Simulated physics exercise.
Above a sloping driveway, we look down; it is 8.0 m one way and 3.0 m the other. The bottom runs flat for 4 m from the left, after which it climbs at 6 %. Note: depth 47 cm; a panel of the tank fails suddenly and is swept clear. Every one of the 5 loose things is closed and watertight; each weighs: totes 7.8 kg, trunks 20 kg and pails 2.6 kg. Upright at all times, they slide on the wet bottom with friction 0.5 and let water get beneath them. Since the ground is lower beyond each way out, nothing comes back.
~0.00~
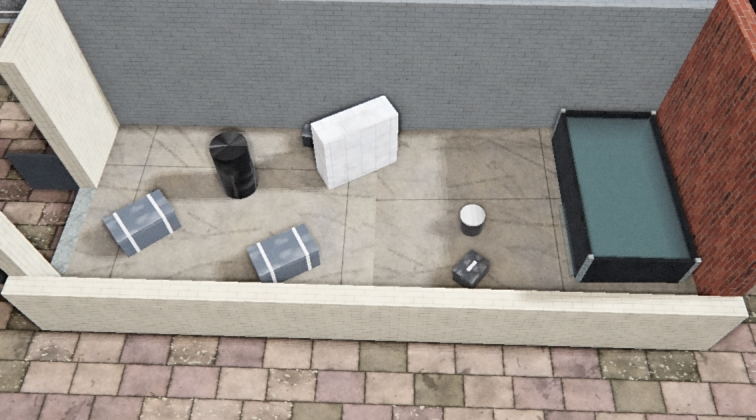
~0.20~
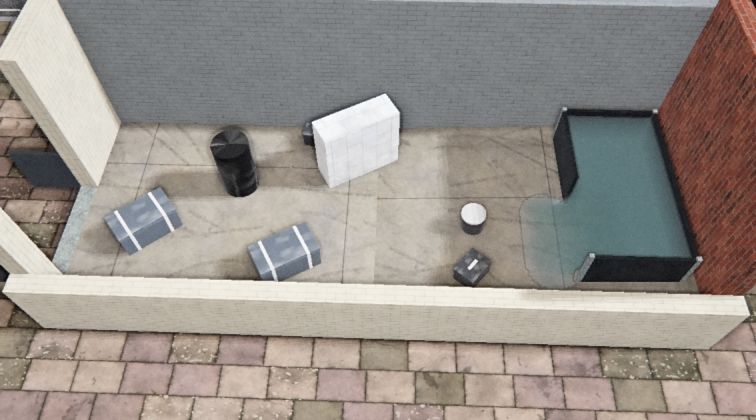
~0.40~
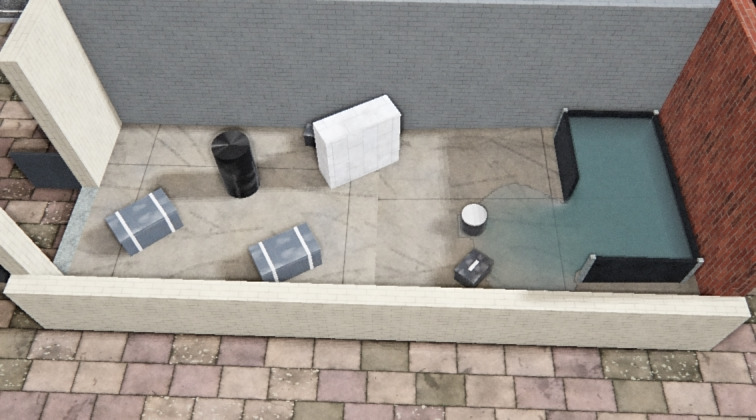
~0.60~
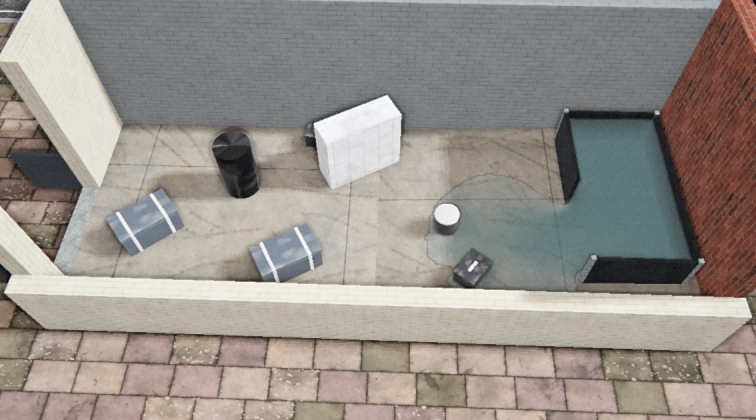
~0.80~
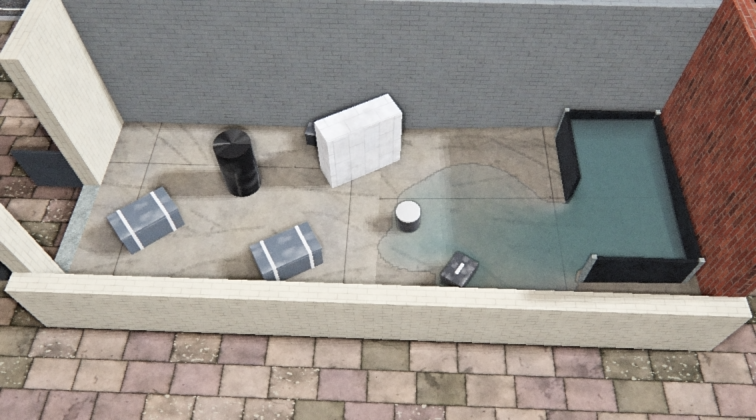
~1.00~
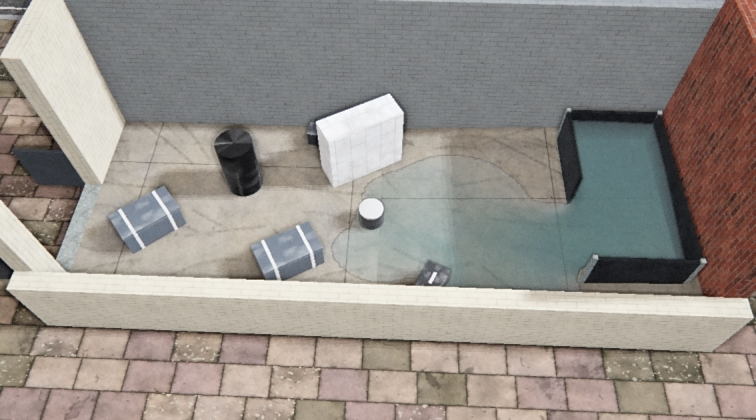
A dark-walled tank of blue-green water stands at the right end of a walled, paved yard, seen from above by a still camera. Two grey trunks with pale straps lie at left, near a black cylinder, with a white block at the back wall and a pale-topped pail and small dark box nearer the tank. Part of the tank's left side vanishes, water spreads leftward across the floor, and the pail, then the box, slides left.
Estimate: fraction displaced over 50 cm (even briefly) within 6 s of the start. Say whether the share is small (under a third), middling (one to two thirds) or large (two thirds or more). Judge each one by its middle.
Large, two thirds or more.
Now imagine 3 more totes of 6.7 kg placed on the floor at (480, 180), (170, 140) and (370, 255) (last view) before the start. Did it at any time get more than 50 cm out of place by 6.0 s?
Sequence of outcomes: Does not cross it, does not cross it, crosses it.
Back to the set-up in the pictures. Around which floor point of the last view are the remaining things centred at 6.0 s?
Near (239, 154).
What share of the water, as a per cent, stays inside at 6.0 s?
Remaining: Approx. 66 per cent.
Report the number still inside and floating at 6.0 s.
I get 1.
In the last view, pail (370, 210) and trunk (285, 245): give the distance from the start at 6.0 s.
450 cm; washed out.
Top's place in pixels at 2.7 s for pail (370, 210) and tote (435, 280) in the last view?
(166, 166) and (132, 272), roughly.
After 1.4 s 2 of 5 are over 50 cm from their spots; 0 afloat.
After 2.7 s 3 of 5 are over 50 cm from their spots; 3 afloat.
After 4.2 s 4 of 5 are over 50 cm from their spots; 1 afloat.
After 6.0 s 4 of 5 are over 50 cm from their spots, and 4 have been at some point; 1 afloat.
